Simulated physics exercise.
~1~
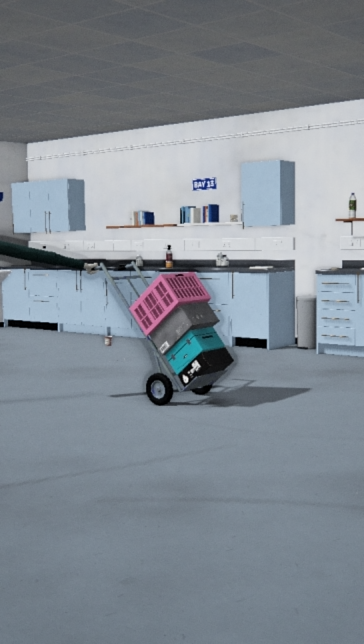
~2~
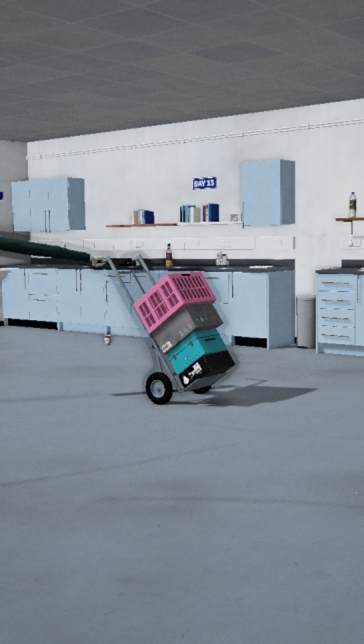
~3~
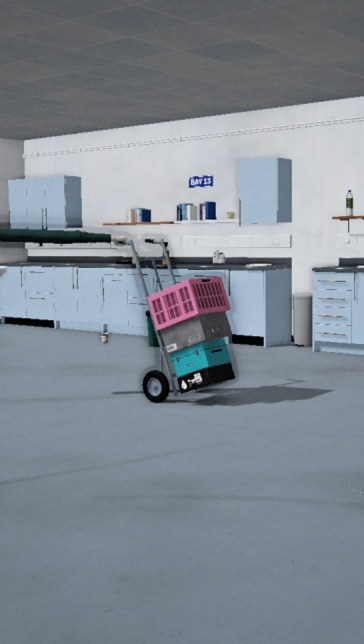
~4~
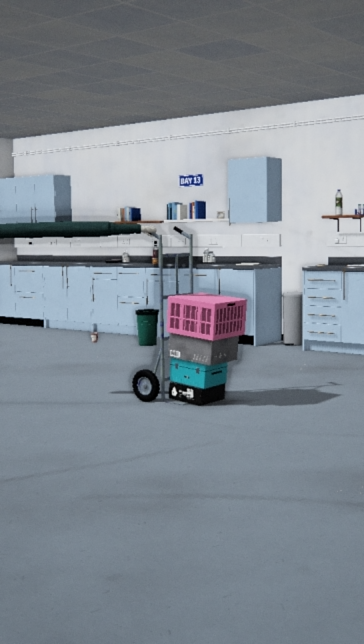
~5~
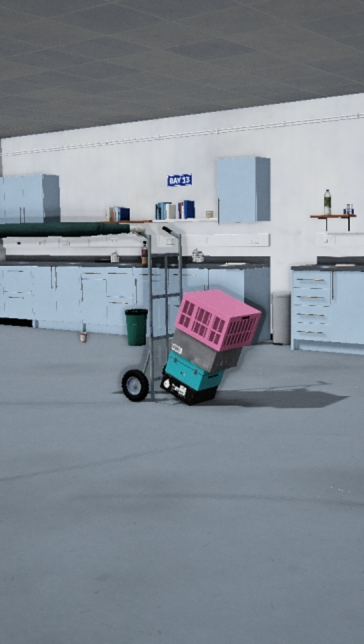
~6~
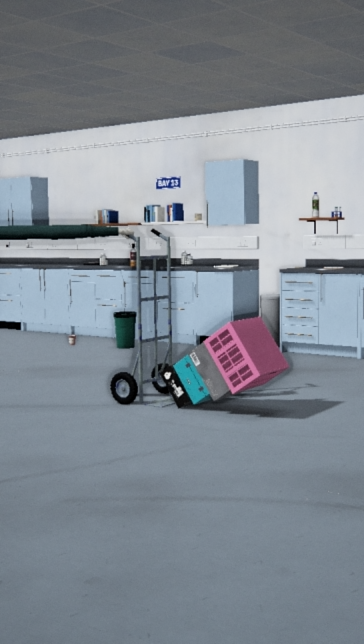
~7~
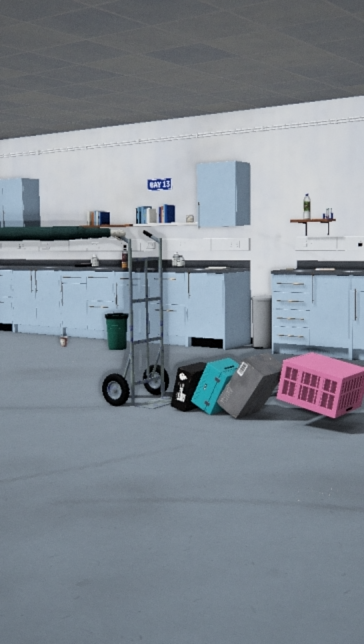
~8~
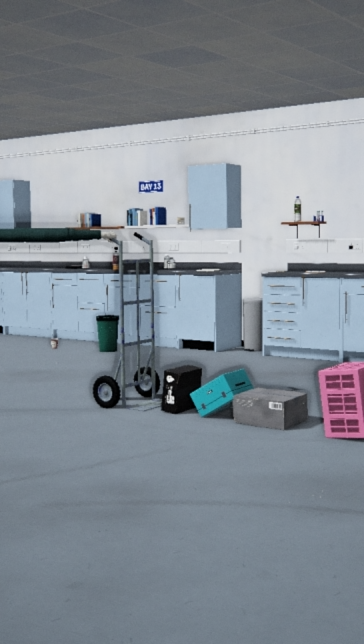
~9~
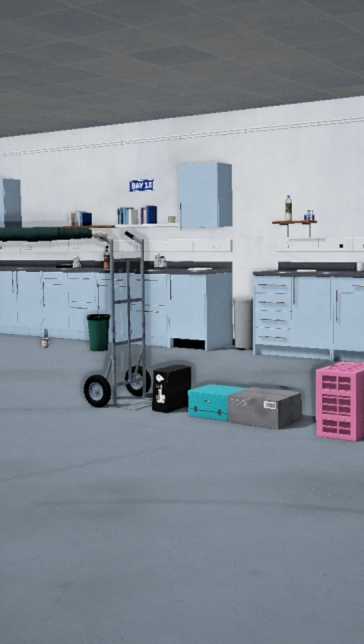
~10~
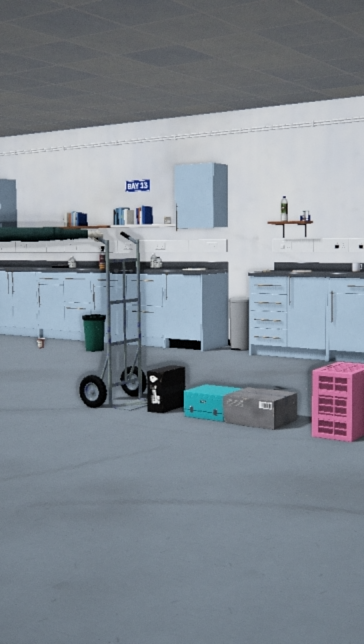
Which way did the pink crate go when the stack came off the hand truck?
The pink crate went to the right, landing farther from the hand truck than the other items.
